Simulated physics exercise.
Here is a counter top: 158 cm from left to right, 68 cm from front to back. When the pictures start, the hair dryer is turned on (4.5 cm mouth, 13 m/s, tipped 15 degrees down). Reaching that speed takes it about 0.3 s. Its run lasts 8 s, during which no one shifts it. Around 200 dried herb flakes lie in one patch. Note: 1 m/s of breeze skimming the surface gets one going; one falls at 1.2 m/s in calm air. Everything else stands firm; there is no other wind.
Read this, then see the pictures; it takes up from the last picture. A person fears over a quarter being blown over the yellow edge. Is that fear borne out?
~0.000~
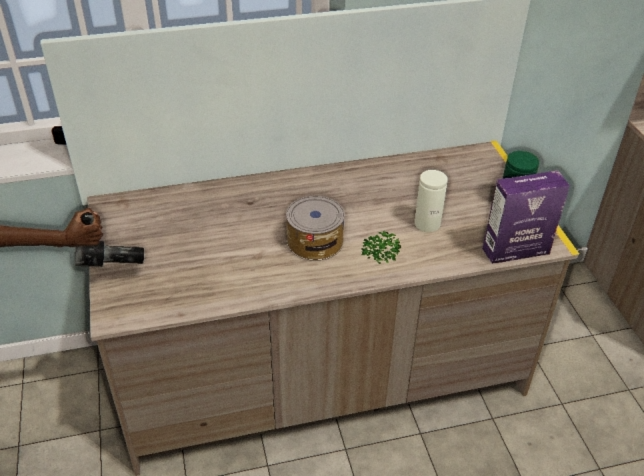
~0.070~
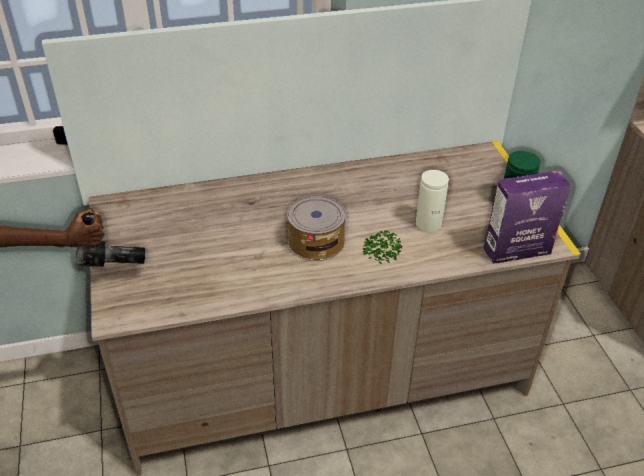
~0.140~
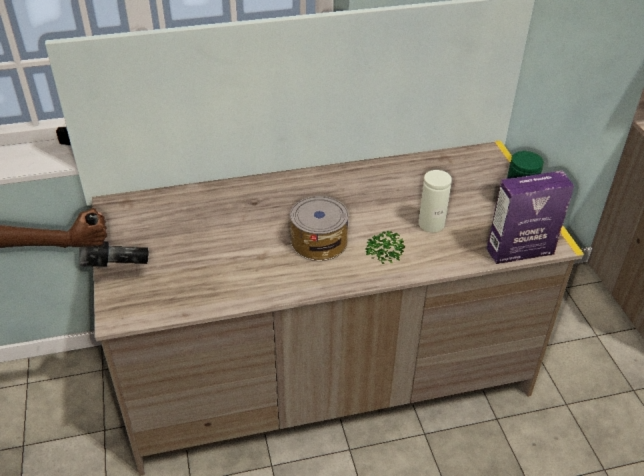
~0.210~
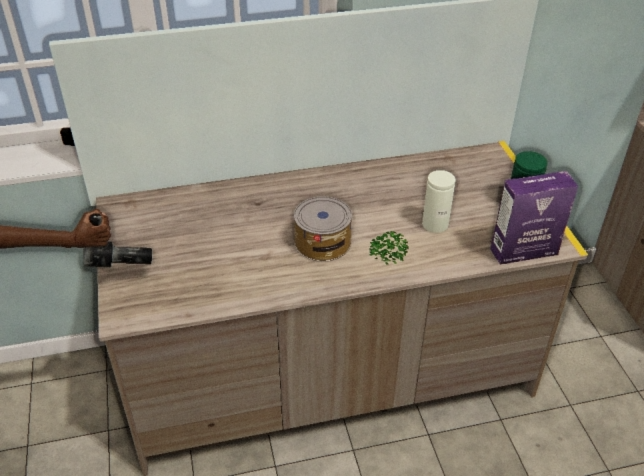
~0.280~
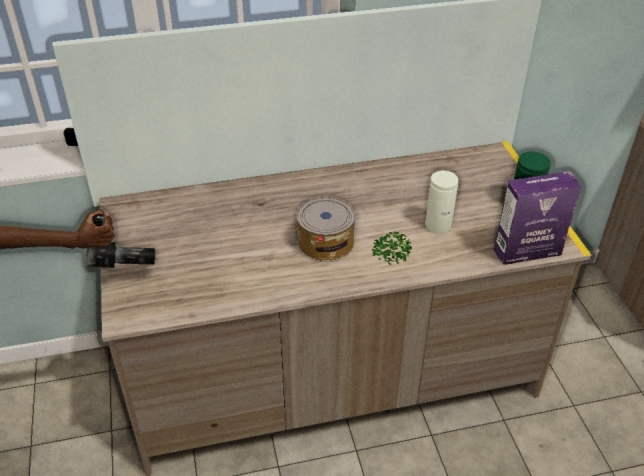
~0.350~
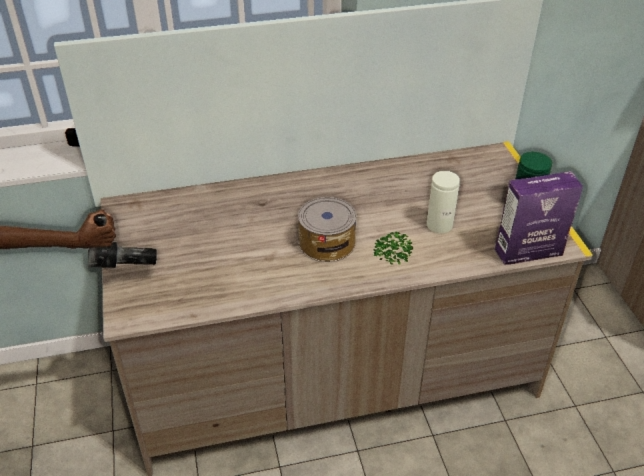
Yes - I'd predict that edge sees over a quarter go past.
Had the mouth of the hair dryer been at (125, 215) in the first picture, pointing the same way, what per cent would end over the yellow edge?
Estimate: About 0 %.
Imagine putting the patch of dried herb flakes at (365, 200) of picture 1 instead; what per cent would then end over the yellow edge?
2 %.
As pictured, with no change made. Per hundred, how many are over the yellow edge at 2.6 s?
The share is about 40 percent.
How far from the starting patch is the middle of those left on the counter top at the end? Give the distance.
Close to 15 cm.
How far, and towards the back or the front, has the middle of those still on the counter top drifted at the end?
Drift: Rearward direction, about 5 cm.
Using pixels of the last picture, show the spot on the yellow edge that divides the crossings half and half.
I'd say roughly (569, 224).
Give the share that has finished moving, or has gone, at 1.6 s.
Estimate: Close to 50 %.
After 1.6 s, 50 % are on the move or not yet settled, 32 % are over the yellow edge; the middle of those still in play is near (427, 234).
After 2.6 s, 40 % are on the move or not yet settled, 36 % are over the yellow edge; the middle of those still in play is near (426, 234).
After 4.4 s, 32 % are on the move or not yet settled, 38 % are over the yellow edge; the middle of those still in play is near (428, 231).
After 8.0 s, at the end, 40 % are over the yellow edge; the middle of those still in play is near (428, 230).
